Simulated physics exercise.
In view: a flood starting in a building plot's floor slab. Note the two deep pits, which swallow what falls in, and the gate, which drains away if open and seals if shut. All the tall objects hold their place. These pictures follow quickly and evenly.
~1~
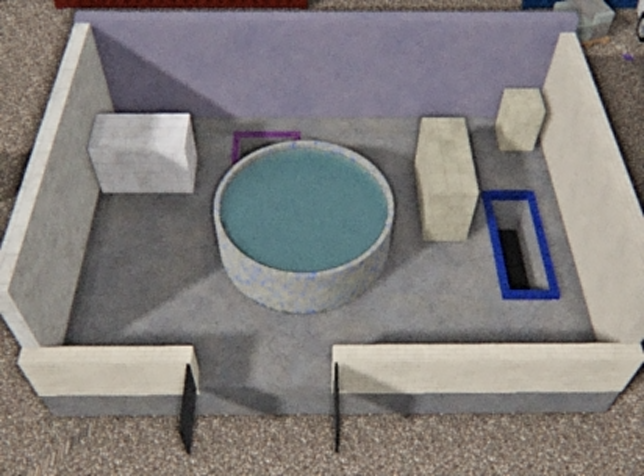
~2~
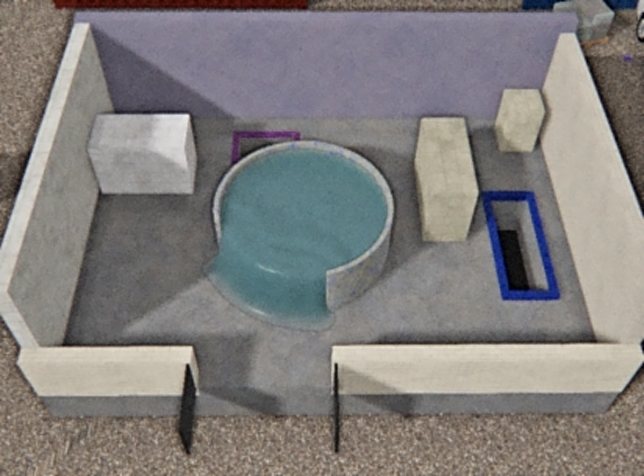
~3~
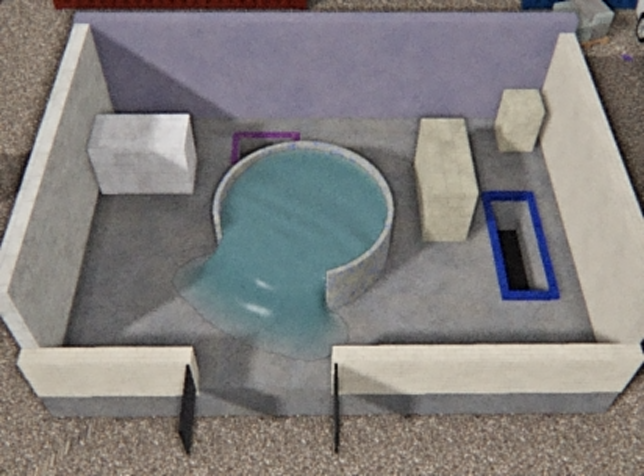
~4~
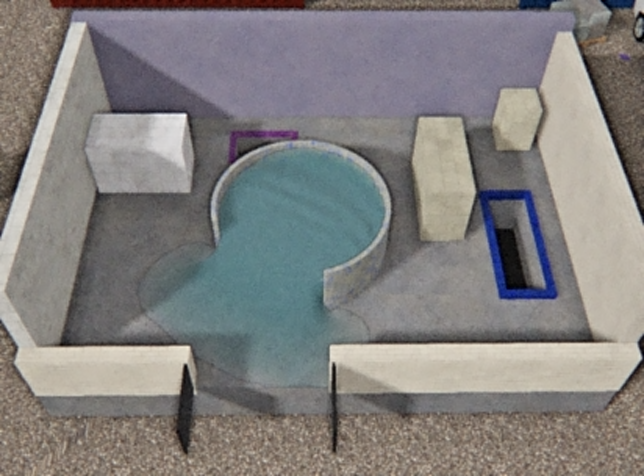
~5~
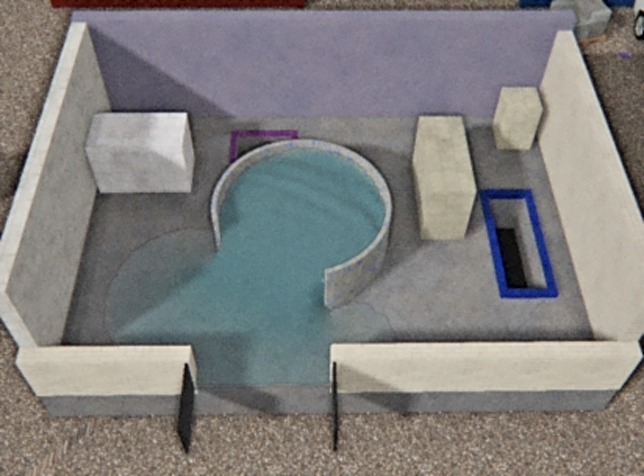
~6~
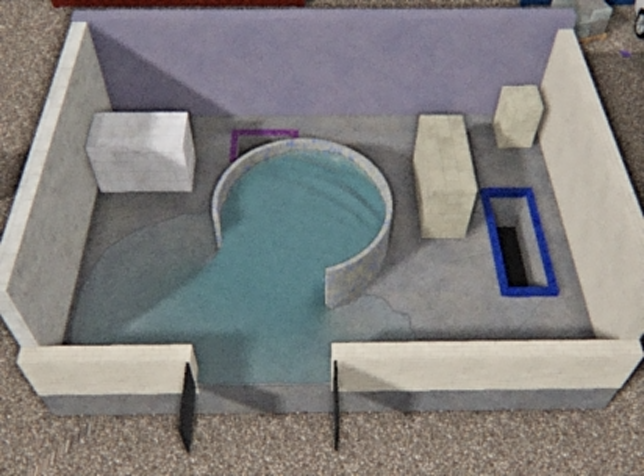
Teal water burst from the front of a round pool as part of its wall vanished, then spread across the grey floor toward the gate and out to the left between the standing blocks and walls.
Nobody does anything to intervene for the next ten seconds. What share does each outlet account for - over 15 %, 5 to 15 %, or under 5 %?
One by one: Gate: Greater than fifteen per cent; blue pit: Smaller than five per cent; purple pit: Five per cent up to fifteen.
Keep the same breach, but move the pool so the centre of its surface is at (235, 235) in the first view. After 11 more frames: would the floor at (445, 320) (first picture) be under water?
There: Not flooded.
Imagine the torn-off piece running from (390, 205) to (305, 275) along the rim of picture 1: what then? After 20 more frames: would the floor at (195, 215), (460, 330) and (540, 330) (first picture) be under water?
Going point by point: Left unwetted, waterlogged, waterlogged.
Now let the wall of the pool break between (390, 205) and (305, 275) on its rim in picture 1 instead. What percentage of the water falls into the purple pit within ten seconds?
The purple pit gets 6 per cent.
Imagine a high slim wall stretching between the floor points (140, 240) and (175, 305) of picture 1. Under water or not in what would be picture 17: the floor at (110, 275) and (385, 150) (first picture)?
Going by the list, I'd say reached by the flood, then kept clear of the flood.
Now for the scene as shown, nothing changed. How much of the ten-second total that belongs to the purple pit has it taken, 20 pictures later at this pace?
Result: 5 % of the ten-second total.
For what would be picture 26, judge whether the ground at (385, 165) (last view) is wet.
That place: Spared.
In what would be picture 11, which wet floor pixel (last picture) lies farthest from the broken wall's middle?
Close to (545, 366), I think.
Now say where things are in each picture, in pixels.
The first frame shows still water in the round pool at (304, 207).
In the second frame, water pours out at (261, 290) and has run to (206, 267).
In the third frame, the front is at (183, 270), out from the gap at (261, 292).
In the fourth frame, the front is at (149, 279), out from the gap at (259, 293).
In the fifth frame, the front is at (112, 295), out from the gap at (259, 293).
In the sixth frame, the front is at (79, 346), out from the gap at (260, 292).
A moment on, water covers 30 % of the floor; the gate 13 %, the blue pit 0 %, the purple pit 0 %.
Next, water covers 40 % of the floor; the gate 25 %, the blue pit 0 %, the purple pit 0 %.
Then, water covers 45 % of the floor; the gate 36 %, the blue pit 0 %, the purple pit 0 %.
Later, water covers 60 % of the floor; the gate 46 %, the blue pit 0 %, the purple pit 6 %.
In the end, water covers 75 % of the floor; the gate 55 %, the blue pit 0 %, the purple pit 11 %.
